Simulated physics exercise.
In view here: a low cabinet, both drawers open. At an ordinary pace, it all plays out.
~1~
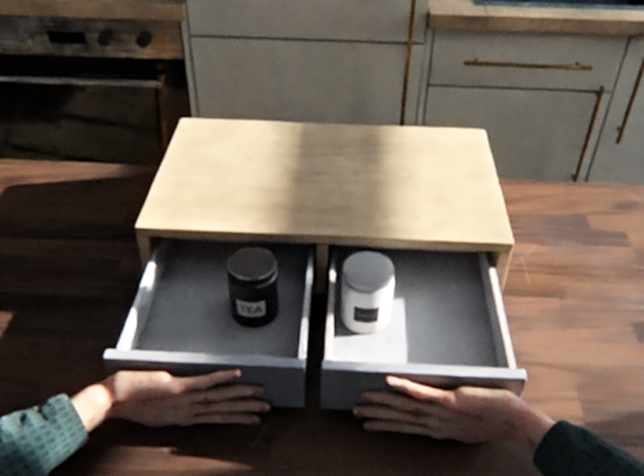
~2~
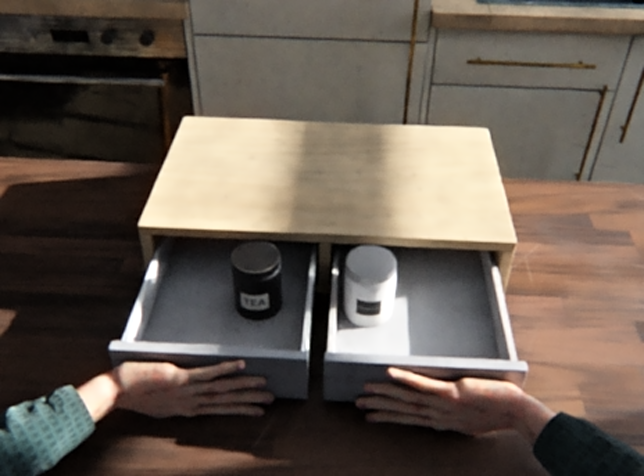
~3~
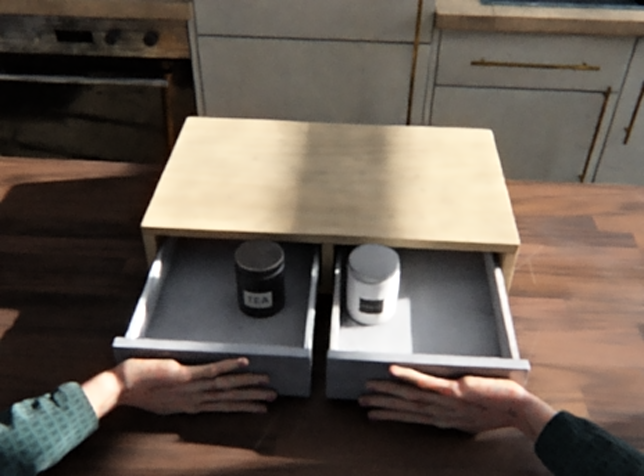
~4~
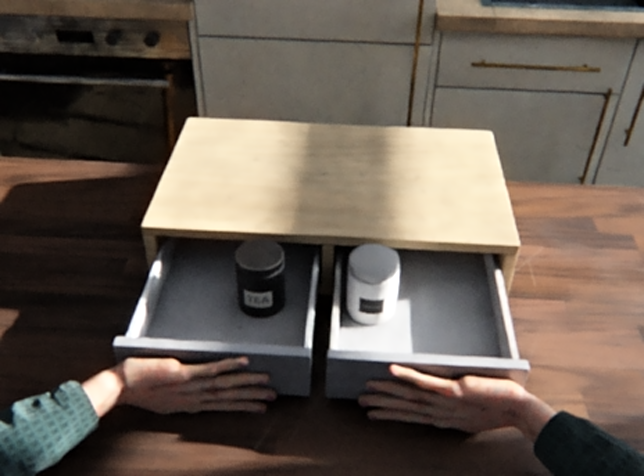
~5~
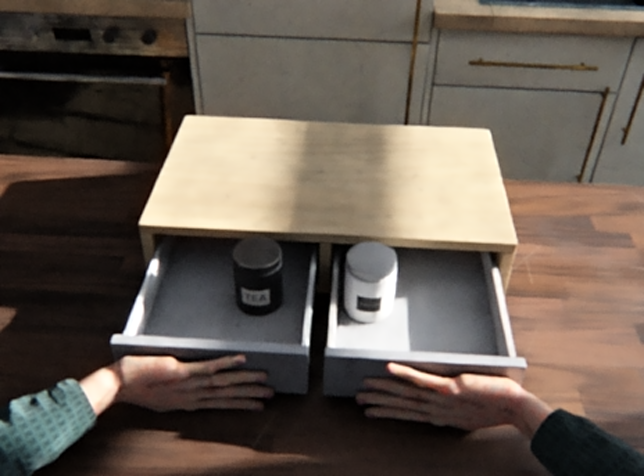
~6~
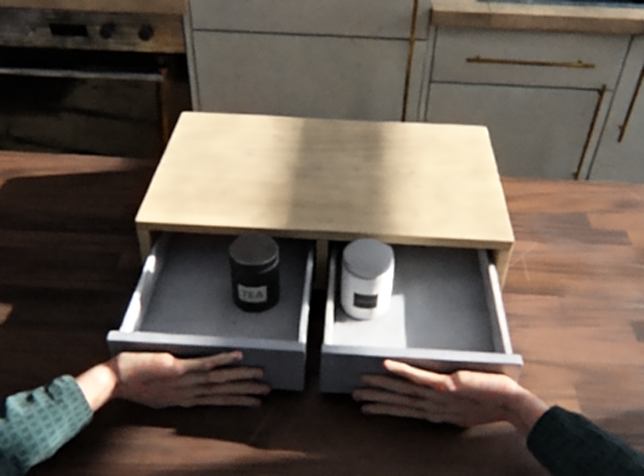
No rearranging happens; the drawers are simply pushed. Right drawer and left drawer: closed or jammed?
One by one: The right drawer will most likely fall short of home. The left drawer will most likely fall short of home.
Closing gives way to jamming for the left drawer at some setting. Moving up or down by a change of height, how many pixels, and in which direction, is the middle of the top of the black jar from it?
Down by around 12 pixels.
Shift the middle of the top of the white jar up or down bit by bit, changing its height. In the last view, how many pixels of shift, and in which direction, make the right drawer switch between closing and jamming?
Some 12 pixels, down.
Then, 0.32 s past the last view, right drawer starting in; left drawer starting in.
Then, 0.50 s past the last view, right drawer about half in; left drawer about half in.
Finally, the right drawer will not close; the left drawer will not close.
